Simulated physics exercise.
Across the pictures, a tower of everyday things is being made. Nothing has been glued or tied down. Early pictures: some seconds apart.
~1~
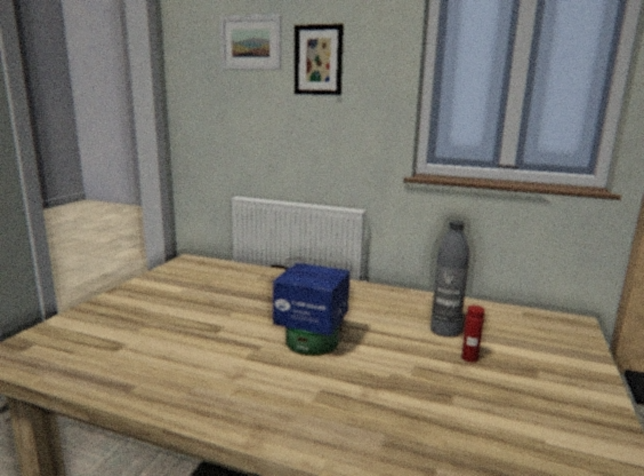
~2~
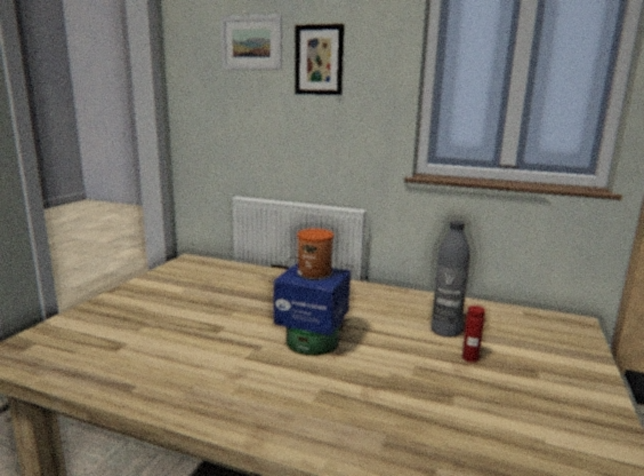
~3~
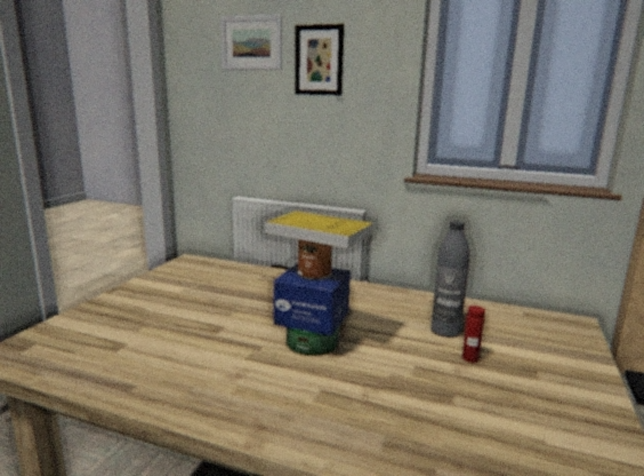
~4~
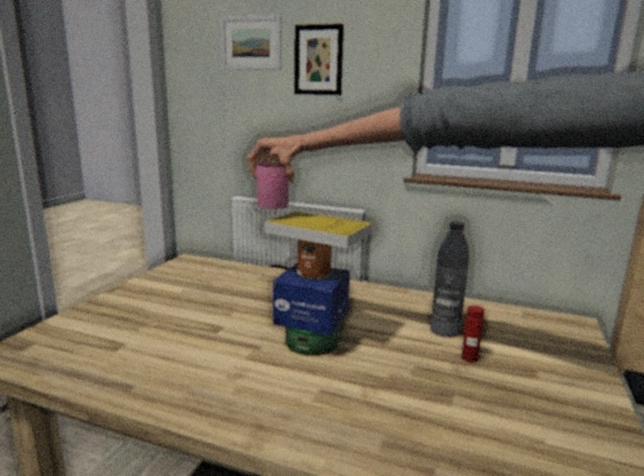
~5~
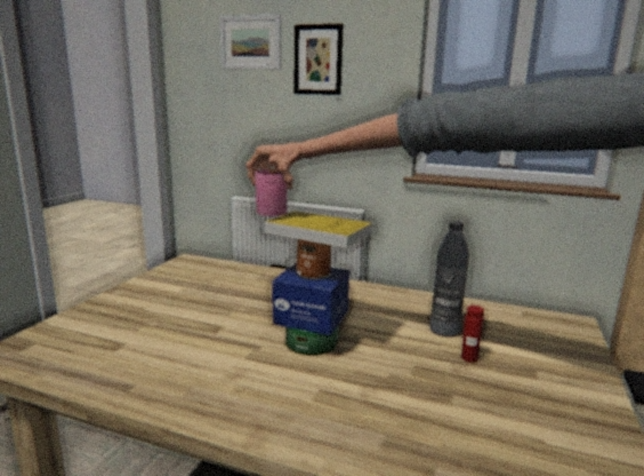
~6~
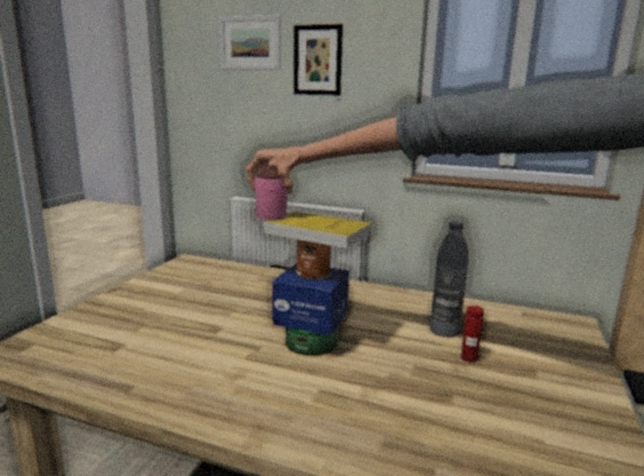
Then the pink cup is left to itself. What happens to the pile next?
The pile collapses.
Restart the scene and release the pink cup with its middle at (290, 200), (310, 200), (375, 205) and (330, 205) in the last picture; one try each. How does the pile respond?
Result per case: First still standing, second still standing, third toppled, fourth still standing.
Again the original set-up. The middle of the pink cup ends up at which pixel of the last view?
End position: Approximately (258, 314).
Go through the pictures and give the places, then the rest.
The last thing is not in view yet; grey bottle (451, 278), in the first picture.
The last thing is not in view yet, in the second picture.
The last thing is not in view yet; orange pot (315, 254), in the third picture.
On its way; pink cup (273, 186); grey bottle (451, 278), in the fourth picture.
On its way; pink cup (272, 193), in the fifth picture.
In place under the hand; pink cup (272, 197); orange pot (314, 254), in the sixth picture.
Then, 0.30 s after the last picture, pink cup now fallen.
Then, 0.40 s after the last picture, things are still on the move.
Then, 0.50 s after the last picture, as before.
At rest, fallen, pink cup; the other 6 in place. Seen from the same camera at the end, pink cup near (258, 314). The pile gives way.
